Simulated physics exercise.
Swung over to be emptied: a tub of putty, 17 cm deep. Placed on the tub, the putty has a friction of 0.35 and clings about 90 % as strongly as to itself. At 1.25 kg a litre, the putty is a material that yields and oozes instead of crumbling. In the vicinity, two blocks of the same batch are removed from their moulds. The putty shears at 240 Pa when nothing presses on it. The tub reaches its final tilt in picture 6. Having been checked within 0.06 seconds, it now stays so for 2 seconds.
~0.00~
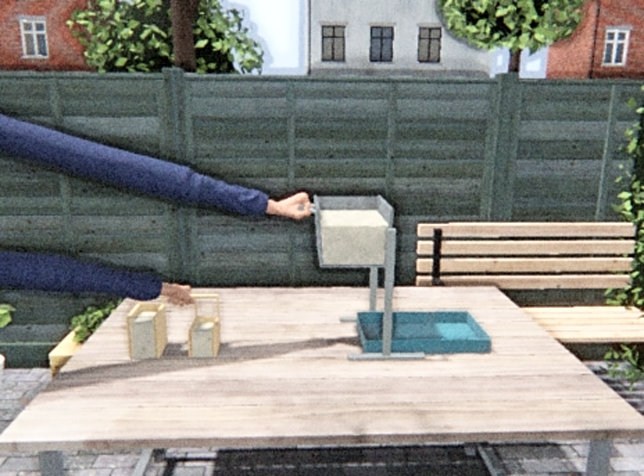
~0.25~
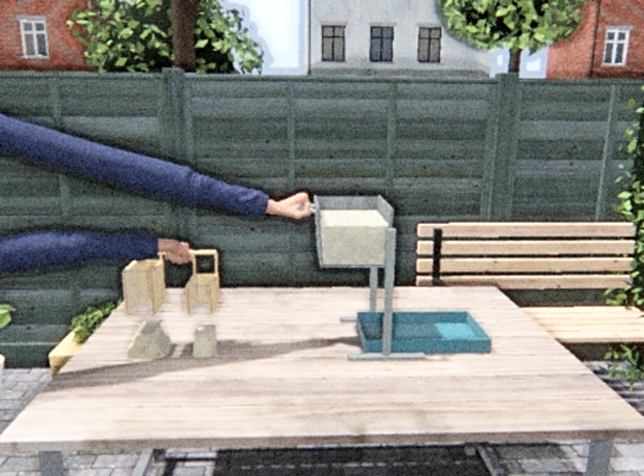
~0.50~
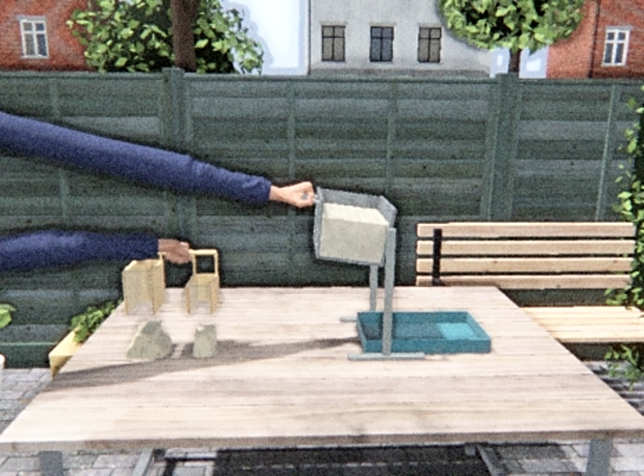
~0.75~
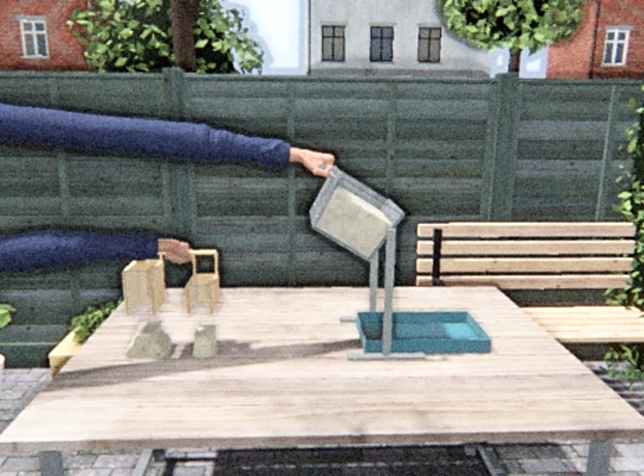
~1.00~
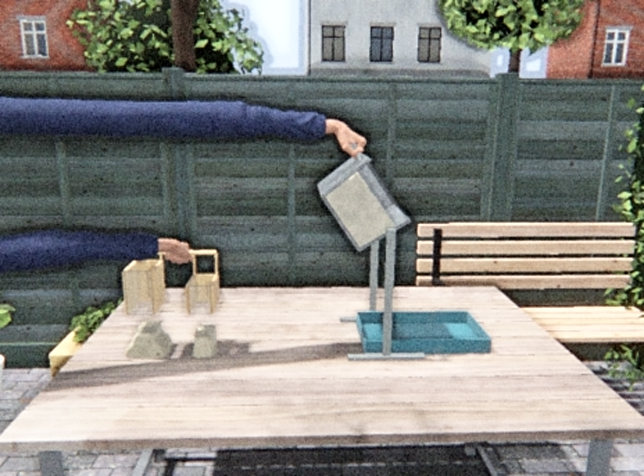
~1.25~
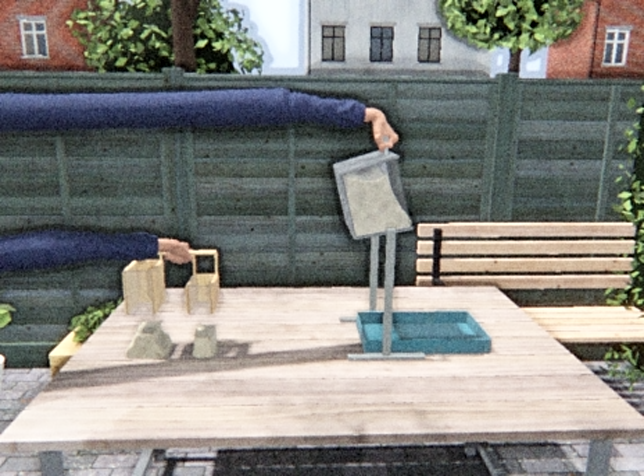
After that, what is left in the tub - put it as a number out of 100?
It works out at about 62 in every hundred.
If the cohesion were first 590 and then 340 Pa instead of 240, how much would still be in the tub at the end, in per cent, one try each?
First 100 %, second 80 %.
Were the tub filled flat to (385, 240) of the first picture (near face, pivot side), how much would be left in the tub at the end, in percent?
About 100 per cent.
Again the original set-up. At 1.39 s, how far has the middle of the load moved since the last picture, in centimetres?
3 cm.
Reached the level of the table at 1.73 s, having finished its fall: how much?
I'd say close to 10 per cent of it.
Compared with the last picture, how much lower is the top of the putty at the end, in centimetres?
About 7 cm.
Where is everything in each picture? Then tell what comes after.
Handle-side rim at (320, 210), tilt 0 degrees; crest of the putty at (382, 225); block heights 11 cm, 7.4 cm (left to right), in the first frame.
Handle-side rim at (320, 210), tilt 0 degrees; crest of the putty at (382, 225); block heights 8.4 cm, 7.2 cm (left to right), in the second frame.
Handle-side rim at (324, 201), tilt 8 degrees; crest of the putty at (327, 217); block heights 8.1 cm, 7.1 cm (left to right), in the third frame.
Handle-side rim at (343, 177), tilt 31 degrees; crest of the putty at (338, 192); block heights 8.1 cm, 7.1 cm (left to right), in the fourth frame.
Handle-side rim at (370, 161), tilt 55 degrees; crest of the putty at (356, 174); block heights 8.1 cm, 7.1 cm (left to right), in the fifth frame.
Handle-side rim at (398, 159), tilt 76 degrees; crest of the putty at (384, 177); block heights 8.1 cm, 7.1 cm (left to right), in the sixth frame.
After 1.39 s, the tub is at 76 degrees and holds 90 %.
After 1.56 s, the tub is at 76 degrees and holds 71 %.
After 1.73 s, the tub is at 76 degrees and holds 64 %.
After 1.90 s, the tub is at 76 degrees and holds 64 %.
After 3.25 s, the tub is at 76 degrees and holds 62 %.
